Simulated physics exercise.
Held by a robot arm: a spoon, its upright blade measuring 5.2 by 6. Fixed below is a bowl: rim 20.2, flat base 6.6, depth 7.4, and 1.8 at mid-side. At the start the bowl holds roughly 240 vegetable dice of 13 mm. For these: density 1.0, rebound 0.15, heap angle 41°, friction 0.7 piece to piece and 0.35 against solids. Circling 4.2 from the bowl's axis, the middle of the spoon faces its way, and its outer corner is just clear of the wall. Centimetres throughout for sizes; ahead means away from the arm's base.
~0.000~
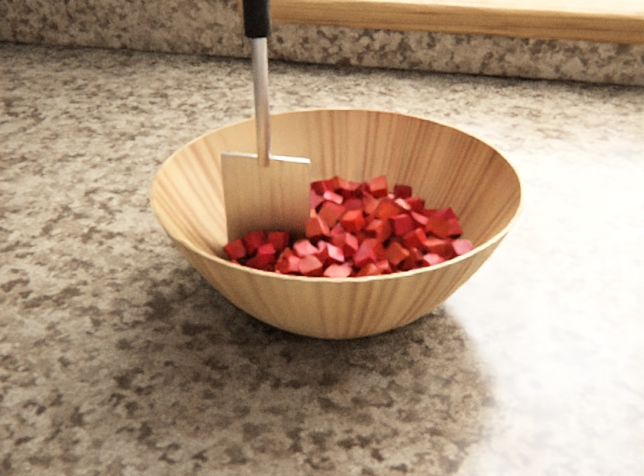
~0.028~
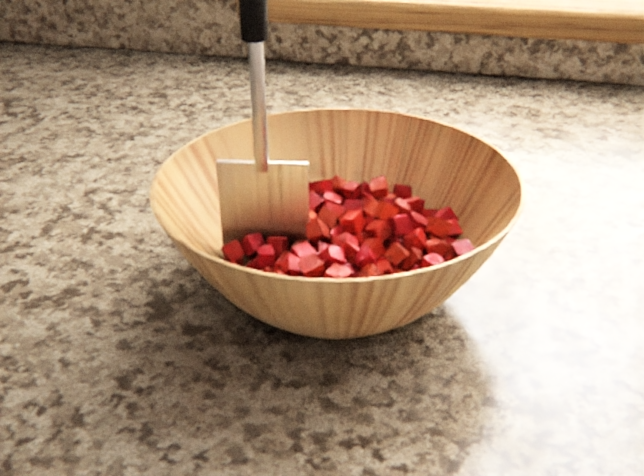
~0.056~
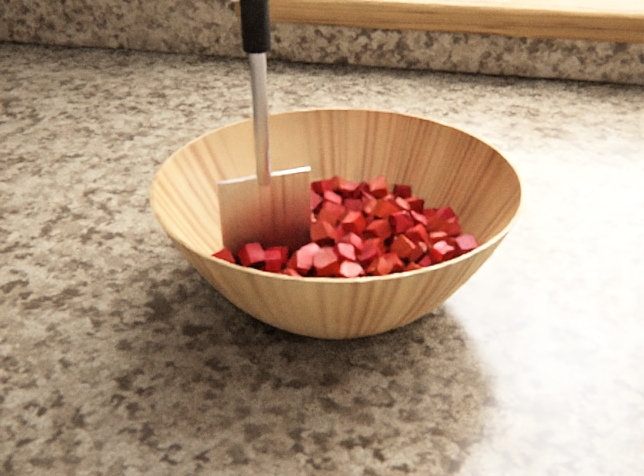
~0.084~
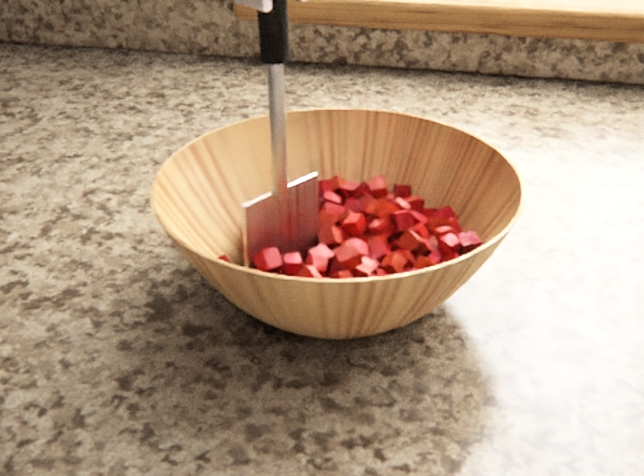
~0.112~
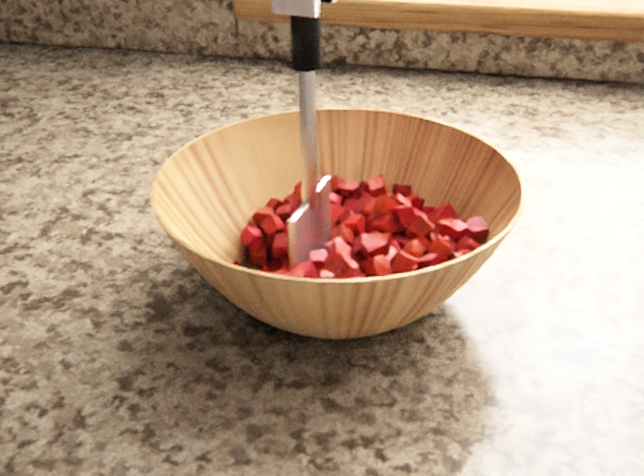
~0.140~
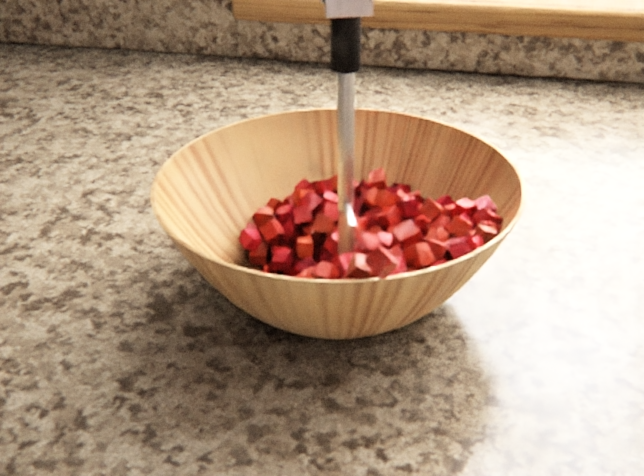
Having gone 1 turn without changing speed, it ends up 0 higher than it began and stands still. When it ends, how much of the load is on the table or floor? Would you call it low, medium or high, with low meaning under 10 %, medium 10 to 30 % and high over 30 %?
I would call it medium, 10 to 30 %.
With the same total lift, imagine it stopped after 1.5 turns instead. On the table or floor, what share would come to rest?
30 %.
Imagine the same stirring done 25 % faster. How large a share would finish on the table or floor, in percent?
In that case, close to 45 in a hundred.
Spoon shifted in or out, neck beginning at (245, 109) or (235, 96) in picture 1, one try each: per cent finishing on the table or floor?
Roughly 20 % and 5 %.
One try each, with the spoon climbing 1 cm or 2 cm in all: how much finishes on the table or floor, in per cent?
Around 20 percent, then 20 percent.
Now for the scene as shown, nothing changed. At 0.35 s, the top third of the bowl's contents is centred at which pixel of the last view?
Near pixel (287, 149).
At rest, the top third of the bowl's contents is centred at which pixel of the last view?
I'd say close to (266, 265).
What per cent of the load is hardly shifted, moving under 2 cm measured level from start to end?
I'd guess close to 5 percent of the load.
After 0.24 s, 202° round, highest piece 10 above the table; 234 in the bowl, 11 in flight or on the tool.
After 0.35 s, 295° round, highest piece 10 above the table; 208 in the bowl, 14 on the table or floor, 23 in flight or on the tool.
After 0.60 s, 0° round, highest piece 8 above the table; 195 in the bowl, 50 on the table or floor.
After 1.30 s, 0° round, highest piece 8 above the table; 195 in the bowl, 50 on the table or floor.
In the end, 195 in the bowl, 50 on the table or floor. That is 20 % on the table or floor.
